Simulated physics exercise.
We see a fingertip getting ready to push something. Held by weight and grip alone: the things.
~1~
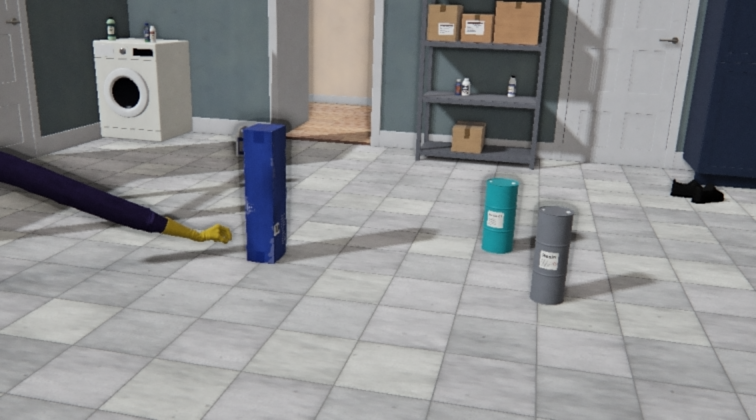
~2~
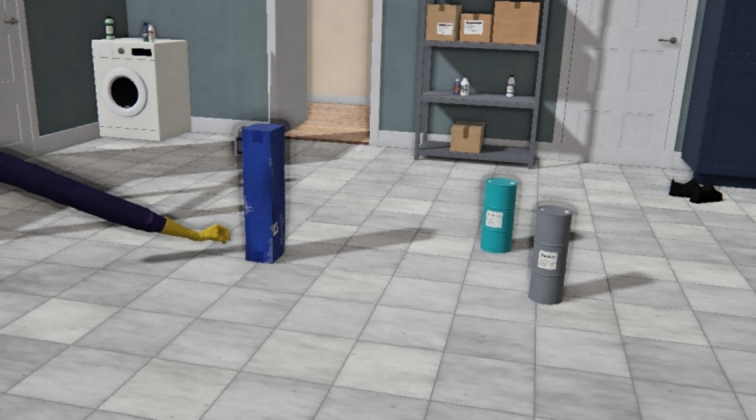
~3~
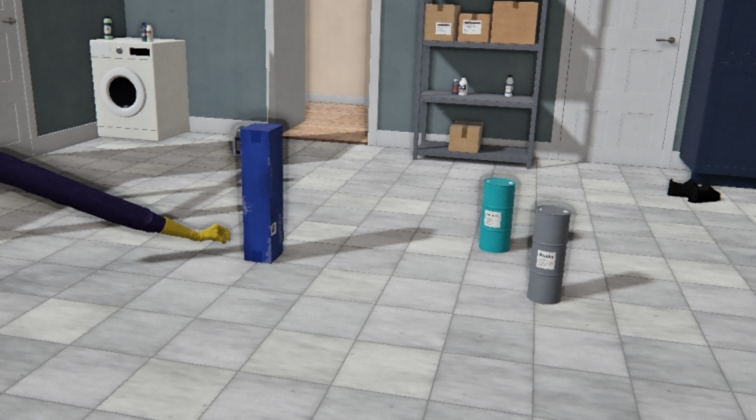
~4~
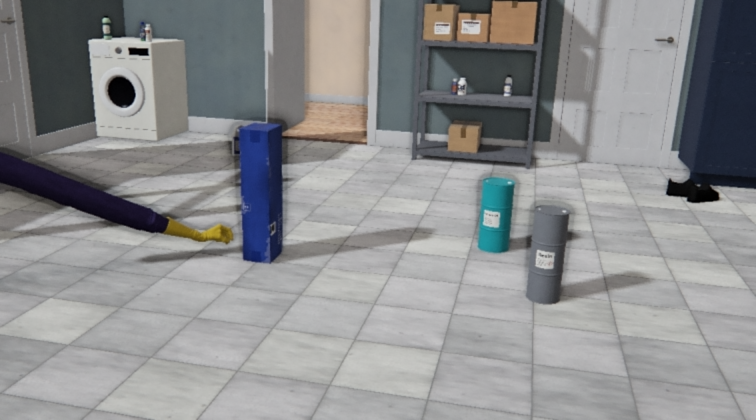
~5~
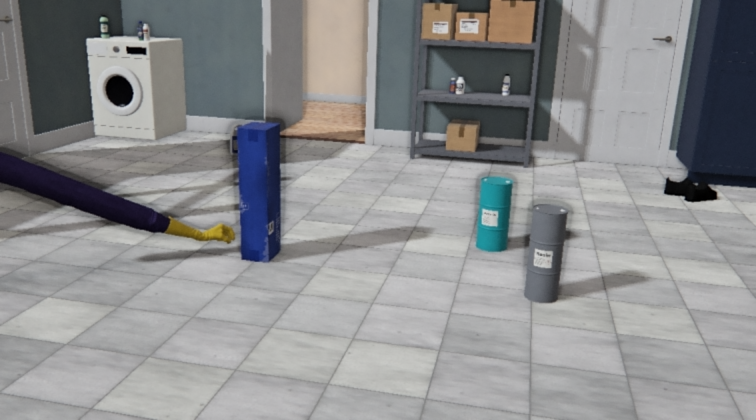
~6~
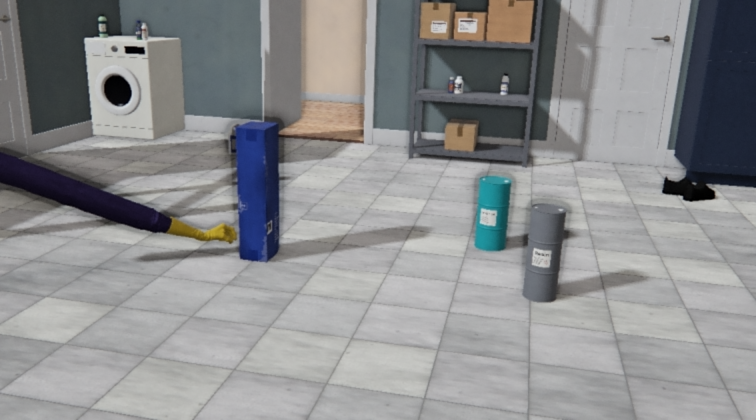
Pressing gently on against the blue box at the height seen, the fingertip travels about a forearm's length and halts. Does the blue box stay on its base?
Yes.
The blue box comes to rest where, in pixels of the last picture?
Near pixel (327, 198).
Then, 0.40 s on from there, blue box shifted a little near (272, 193).
Then, 0.90 s on from there, blue box shifted about its own width near (301, 196).
Then, 1.20 s on from there, blue box shifted well along near (319, 198).
Then, 2.20 s on from there, blue box shifted well along near (328, 198).
In the end, moved from the start, blue box. At the end, from the last picture's camera, blue box near (327, 198).
